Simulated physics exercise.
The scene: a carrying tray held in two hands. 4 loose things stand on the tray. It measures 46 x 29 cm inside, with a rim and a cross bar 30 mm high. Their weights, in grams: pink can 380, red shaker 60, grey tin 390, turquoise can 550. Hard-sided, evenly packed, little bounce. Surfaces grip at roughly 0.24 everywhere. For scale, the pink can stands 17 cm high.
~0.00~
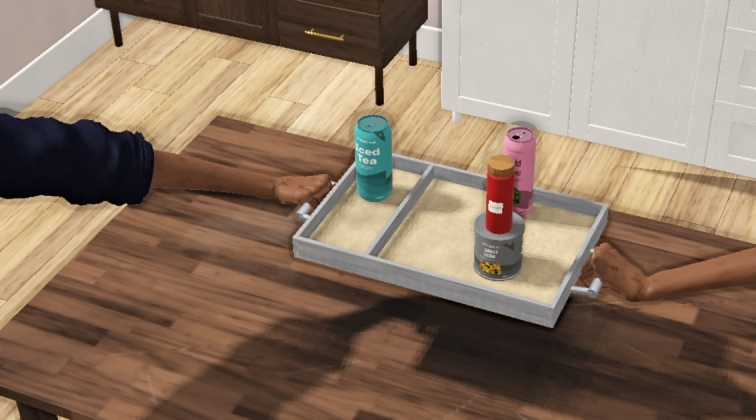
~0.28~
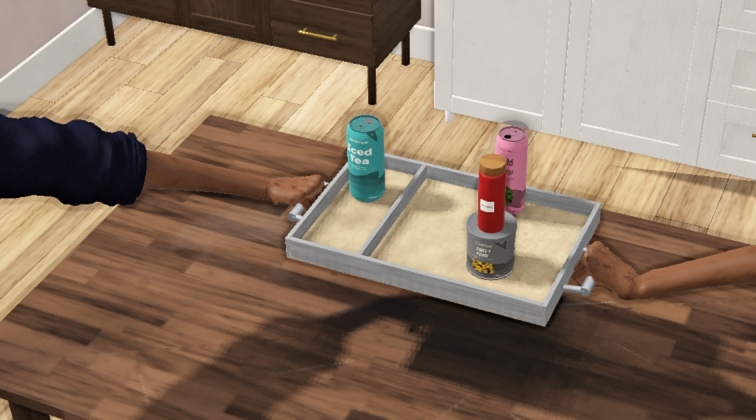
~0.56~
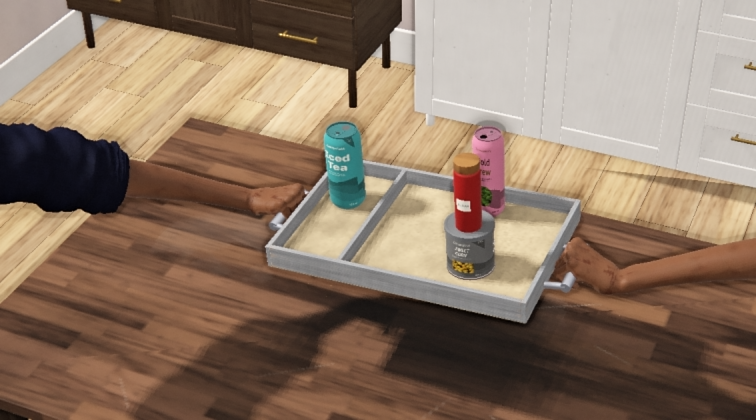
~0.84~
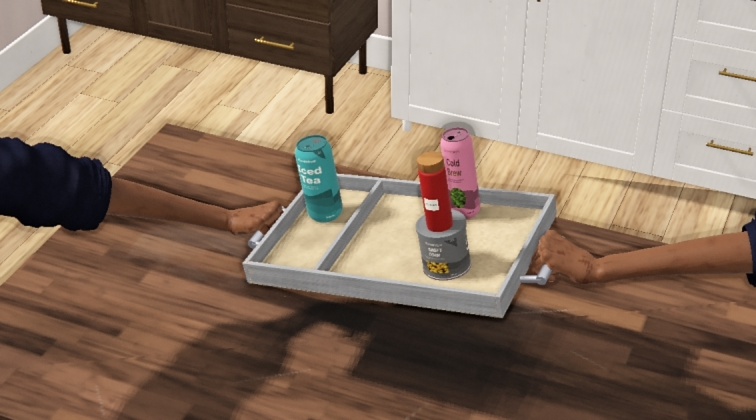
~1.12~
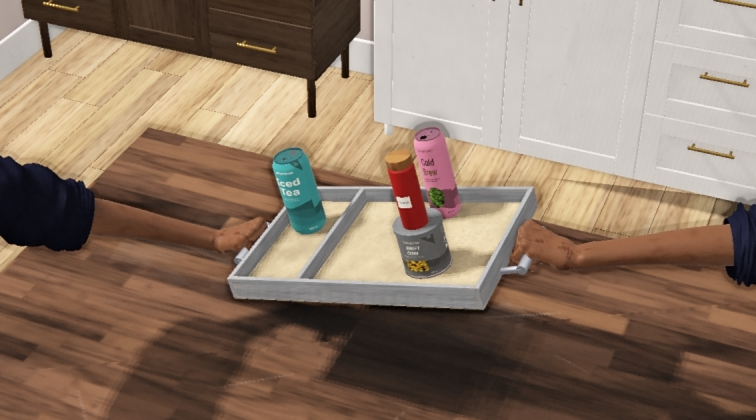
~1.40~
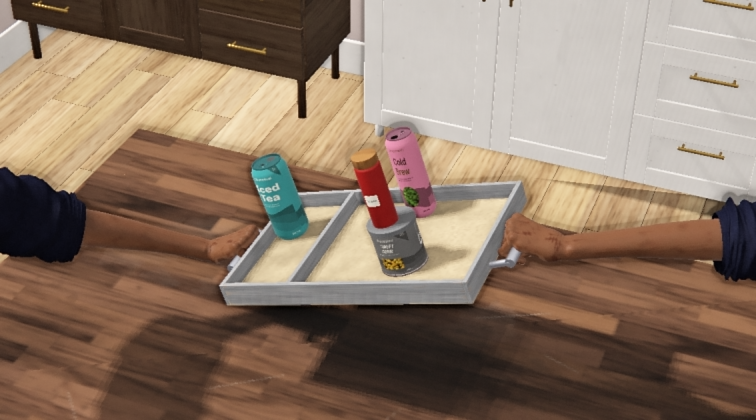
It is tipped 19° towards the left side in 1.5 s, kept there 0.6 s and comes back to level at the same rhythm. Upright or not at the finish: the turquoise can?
The turquoise can keeps standing.
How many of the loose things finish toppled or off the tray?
In all, 2.
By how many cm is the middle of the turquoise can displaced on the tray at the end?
Some 2 cm.
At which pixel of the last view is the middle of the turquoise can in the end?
Around (286, 172).
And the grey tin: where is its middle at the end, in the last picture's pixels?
Around (336, 237).
After 1.60 s, tray at 19°, left edge down; turquoise can moved 2 cm near (281, 199); red shaker moved 10 cm; pink can moved 9 cm.
After 1.80 s, tray at 19°, left edge down; turquoise can moved 2 cm near (281, 199); pink can 17° off its base; red shaker 5° off its base.
After 2.00 s, tray at 19°, left edge down; red shaker now off the tray; turquoise can moved 2 cm near (280, 200); pink can on its side.
After 2.80 s, tray at 13°, left edge down; turquoise can moved 2 cm near (280, 191); pink can on its side; grey tin moved 16 cm.
In the end (4.2 s), off the tray and tipped over, red shaker; toppled on the tray, pink can; not toppled but over 5 cm from the start, grey tin; the last one under 5 cm from the start. In the last view, turquoise can near (286, 172).
